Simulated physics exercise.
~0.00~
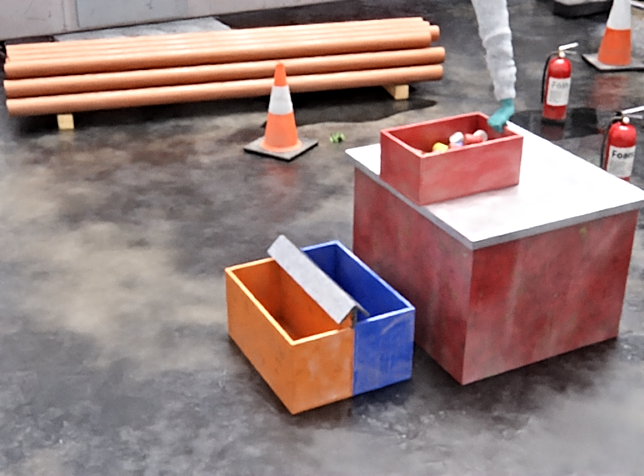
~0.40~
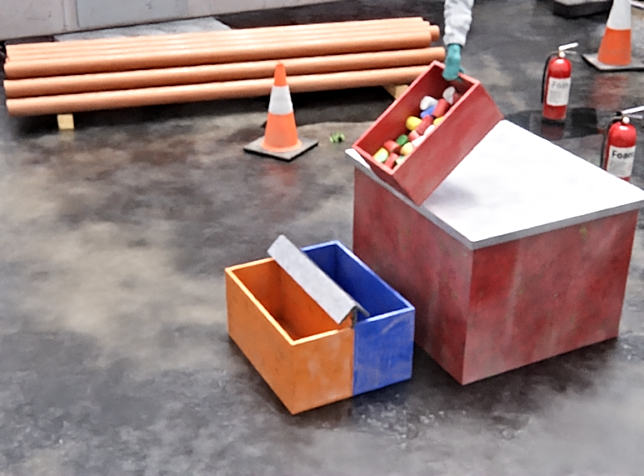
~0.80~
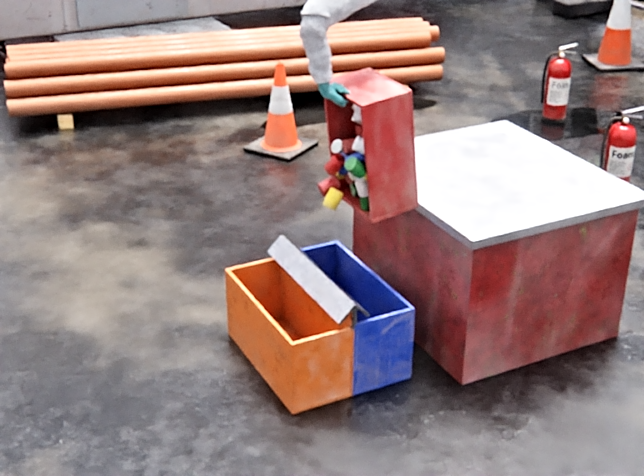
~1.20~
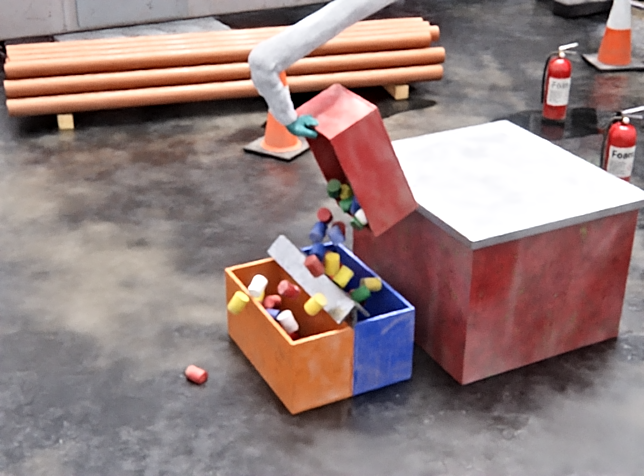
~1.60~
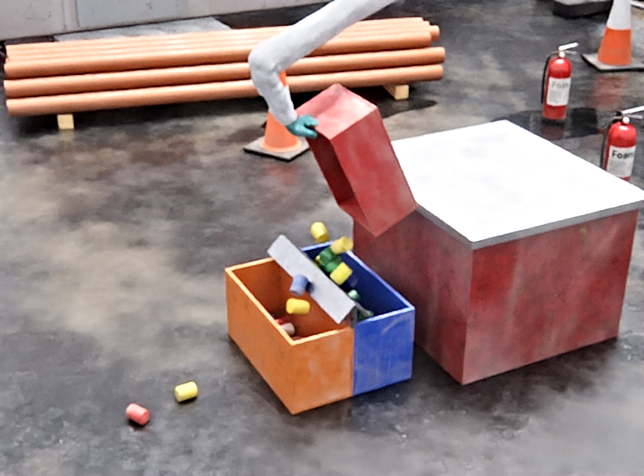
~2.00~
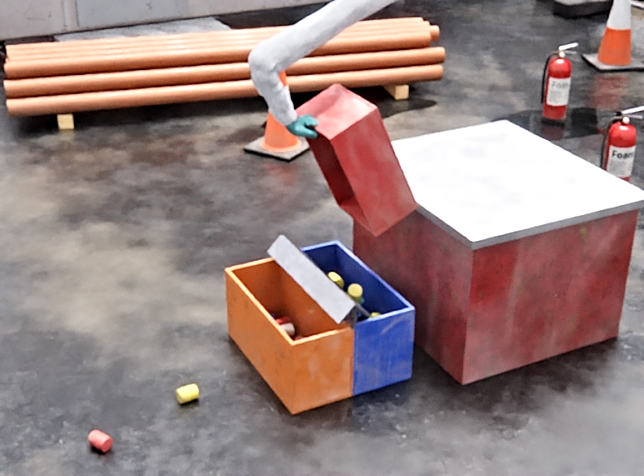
A red box full of small colourful cylinders sits on a white-topped red bench, seen from slightly above on a stained dark floor. An orange trough and a blue trough stand side by side below it to the left, a grey ridge over their shared wall, with pipes, cones and fire extinguishers behind. A gloved hand in a white sleeve tips the box up, swings it left and turns it past upright. The cylinders tumble onto the ridge and into both troughs. Two, one red and one yellow, land on the floor at left, and the box stays tilted, emptied.
